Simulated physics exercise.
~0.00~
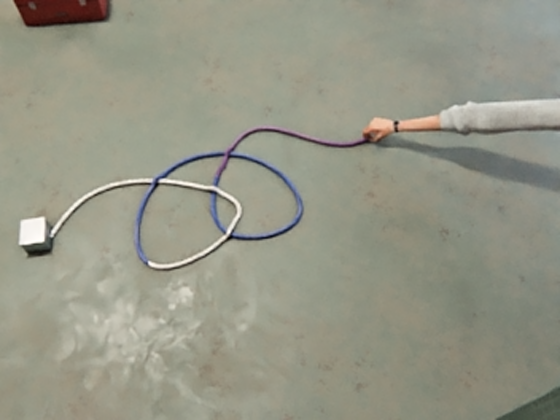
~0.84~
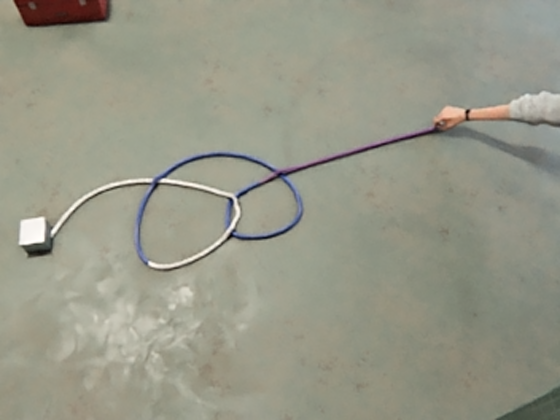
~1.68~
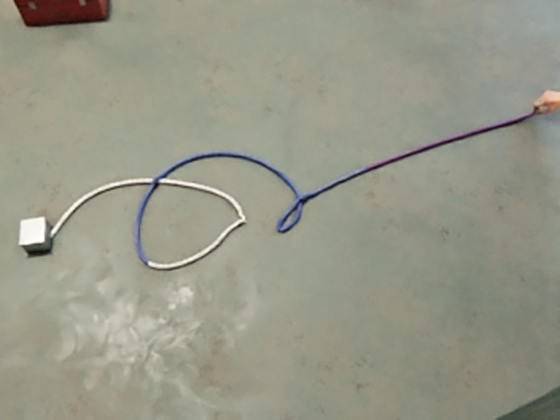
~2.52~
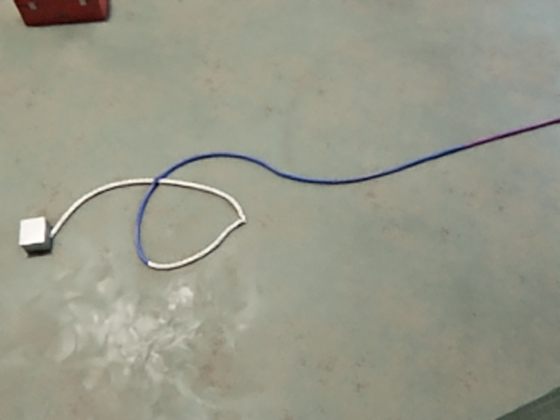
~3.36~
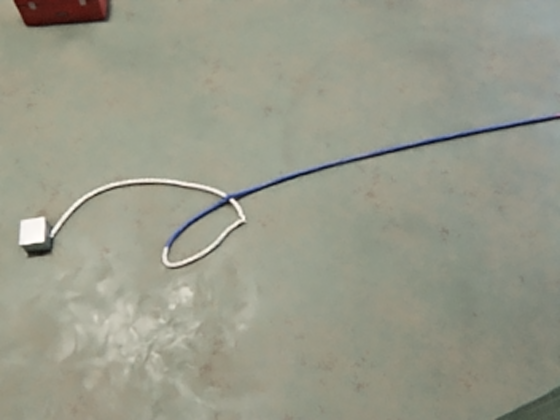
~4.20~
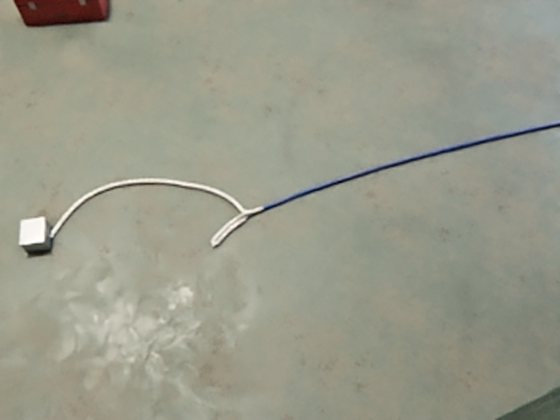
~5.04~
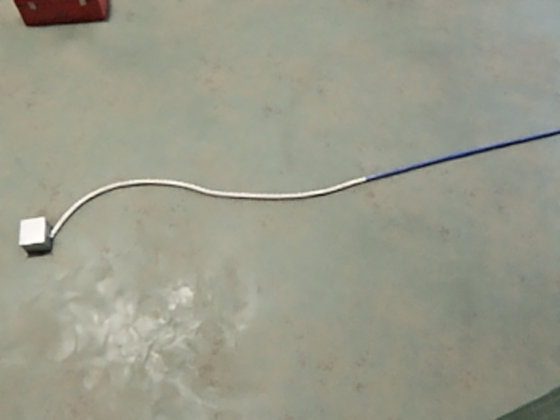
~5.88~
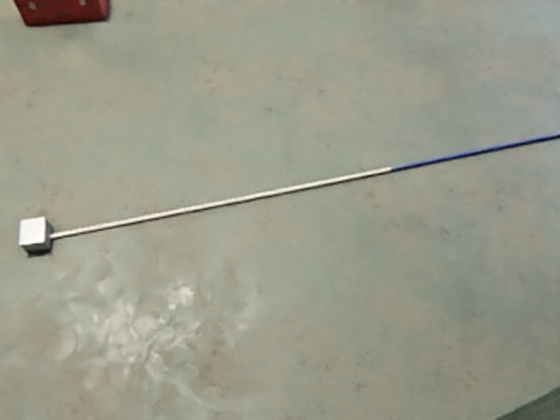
A looped white, blue and purple rope is pulled right by a hand until straight.
